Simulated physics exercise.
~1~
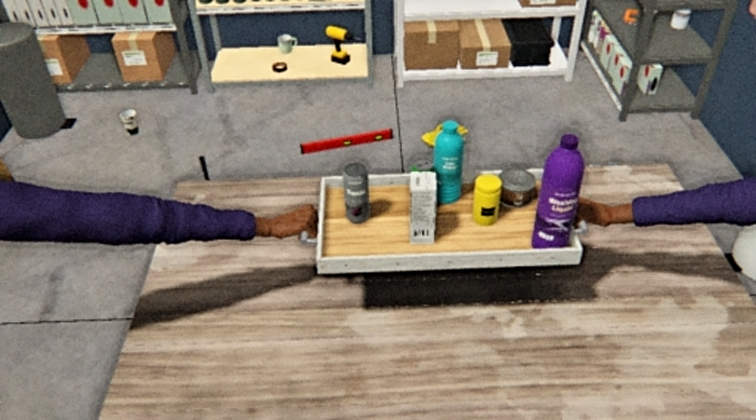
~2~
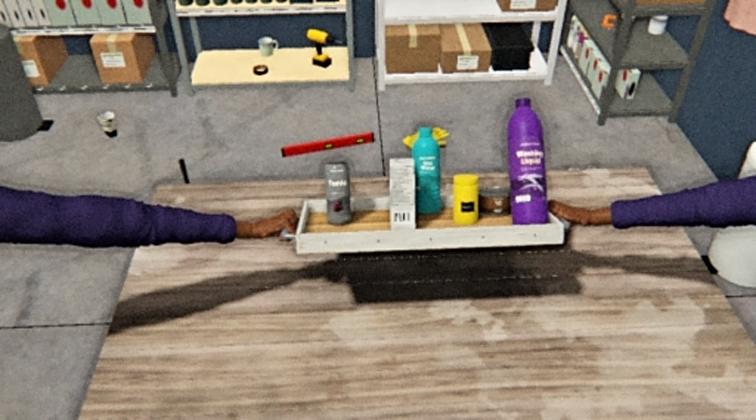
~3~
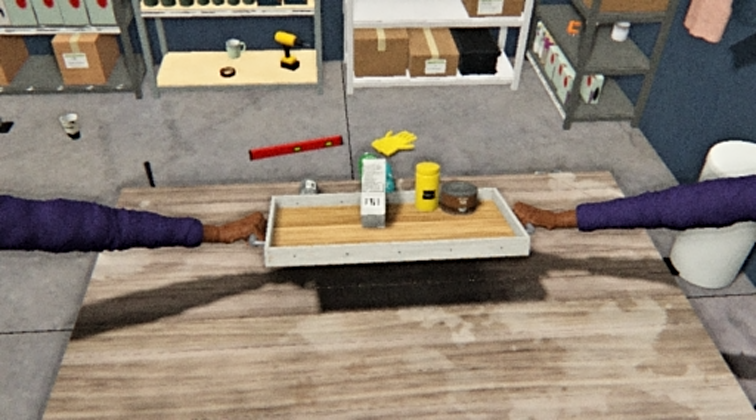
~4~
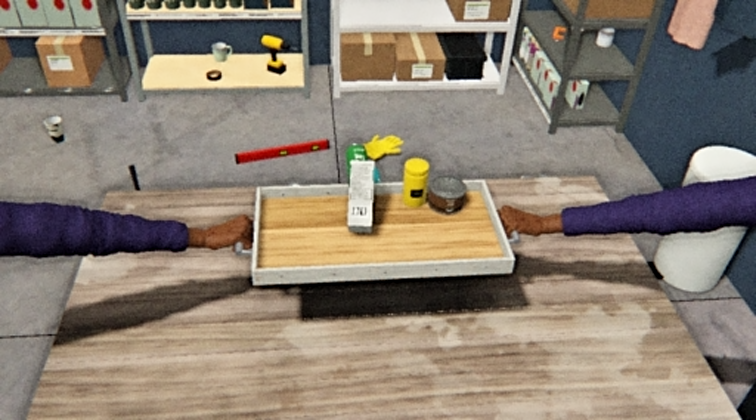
Two hands tipped a tray of containers away over a wooden table, then levelled it; the purple, turquoise and grey containers went off the far side, while the white carton toppled and the yellow jar and brown tub stayed upright aboard.
